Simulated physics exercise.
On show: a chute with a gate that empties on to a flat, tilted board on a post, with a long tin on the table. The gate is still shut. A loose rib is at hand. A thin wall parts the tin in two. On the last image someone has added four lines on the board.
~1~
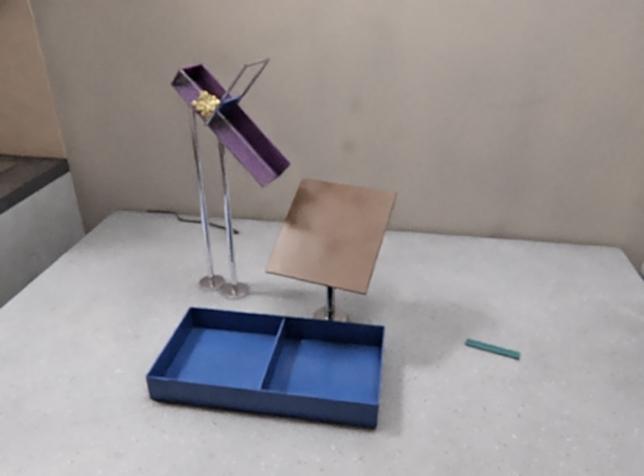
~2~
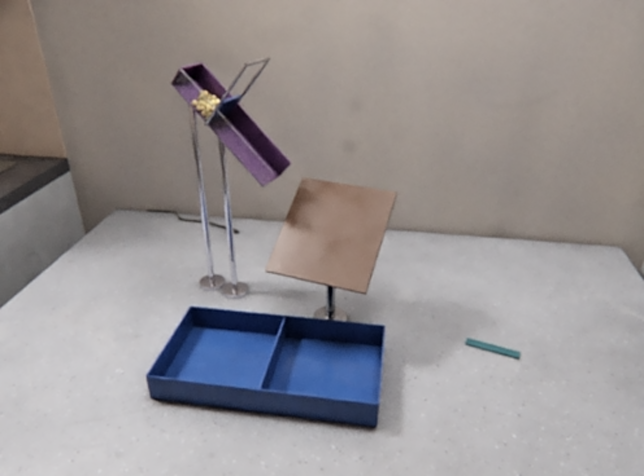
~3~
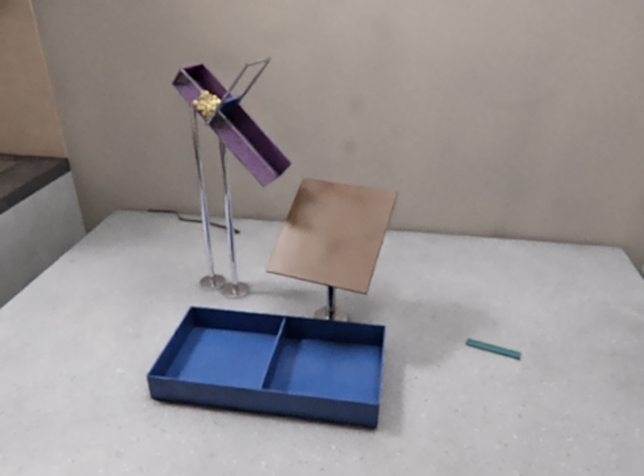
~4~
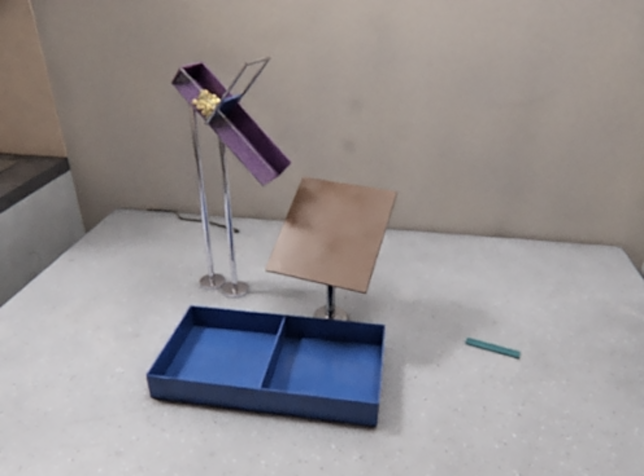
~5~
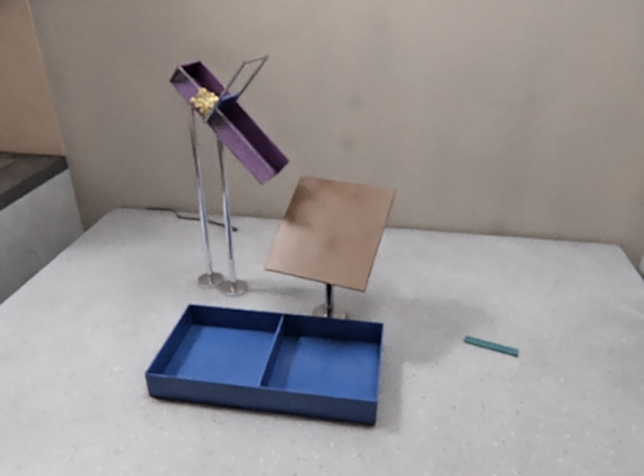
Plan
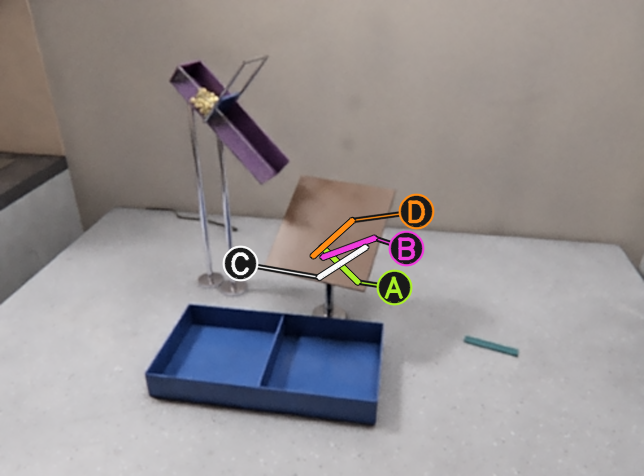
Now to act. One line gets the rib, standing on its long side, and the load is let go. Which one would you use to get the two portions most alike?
D is best.
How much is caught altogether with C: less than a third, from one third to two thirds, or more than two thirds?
It is more than two thirds.
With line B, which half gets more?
Right.
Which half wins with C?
Right.
On the marked copy, line A from (322, 246) to (357, 282); line B from (374, 238) to (323, 257); line C from (365, 247) to (319, 277); line D from (352, 220) to (313, 255).
With A, of what is caught, a small share in the left half, all but a few in the right.
With B, of what is caught, a small share in the left half, all but a few in the right.
With C, of what is caught, a small share in the left half, the bulk in the right.
With D, of what is caught, close to half in the left half, close to half in the right.
